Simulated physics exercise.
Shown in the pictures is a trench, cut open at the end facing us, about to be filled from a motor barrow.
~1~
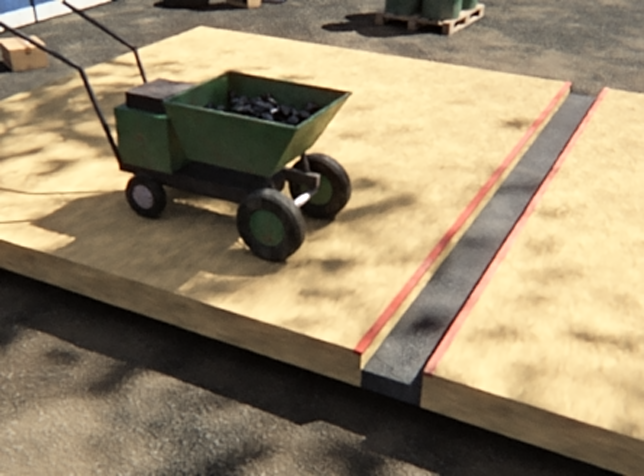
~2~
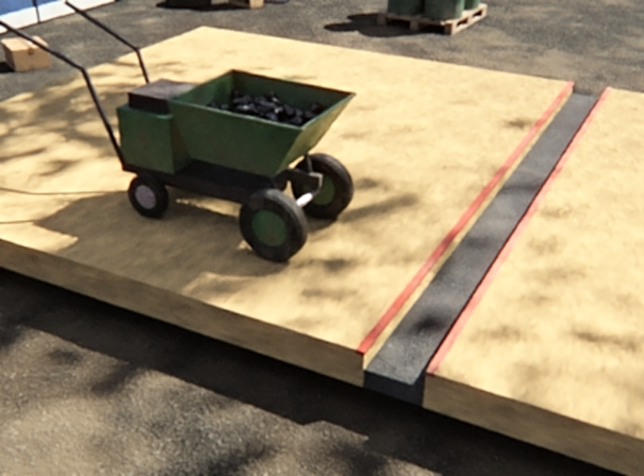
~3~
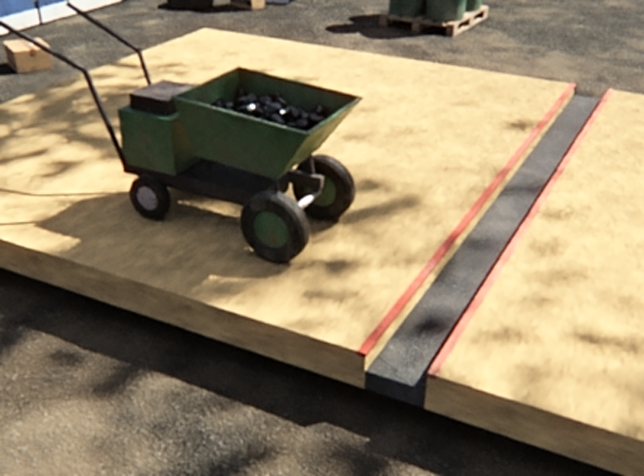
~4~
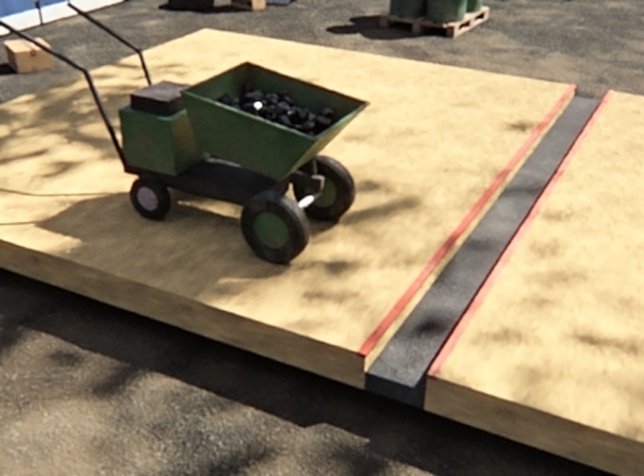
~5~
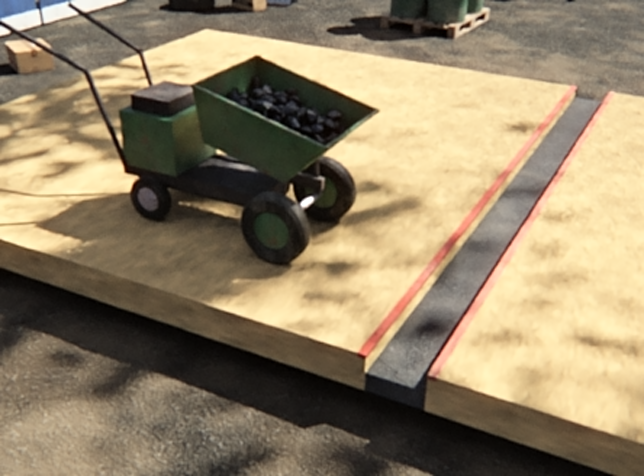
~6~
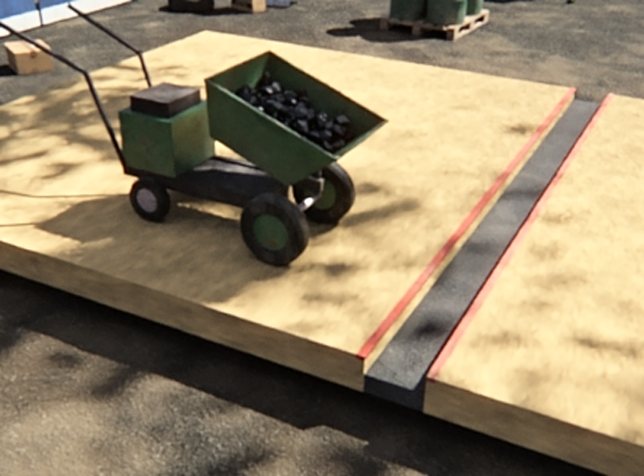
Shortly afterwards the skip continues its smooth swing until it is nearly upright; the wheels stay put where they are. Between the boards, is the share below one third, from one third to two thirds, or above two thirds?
Between the boards the share is from one third to two thirds.
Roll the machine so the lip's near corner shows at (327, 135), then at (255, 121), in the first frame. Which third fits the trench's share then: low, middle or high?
Record - trial one: Above two thirds; trial two: Under a third.
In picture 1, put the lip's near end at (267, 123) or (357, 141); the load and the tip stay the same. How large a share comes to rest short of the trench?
50 and 0 percent, in that order.
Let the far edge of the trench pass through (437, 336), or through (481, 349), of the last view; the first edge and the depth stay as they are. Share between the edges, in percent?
The first try comes to close to 40 per cent, the next to 60 per cent.
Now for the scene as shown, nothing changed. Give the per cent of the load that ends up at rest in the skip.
I'd say close to 15 percent.
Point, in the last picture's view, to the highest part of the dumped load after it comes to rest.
The peak ends up near (429, 252).
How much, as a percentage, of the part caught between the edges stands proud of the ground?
Around 25 per cent.
Soon, skip tipped steeply; all in the skip.
A while on, skip tipped right over; most in the skip; a small part short of the trench; a stray few in or heaped over the trench; a stray few falling.
Towards the end, skip tipped right over; about a third in the skip; about a quarter short of the trench; about a third in or heaped over the trench; a stray few beyond it.
Finally, skip tipped right over; a small part in the skip; about a quarter short of the trench; about half in or heaped over the trench; a stray few beyond it.
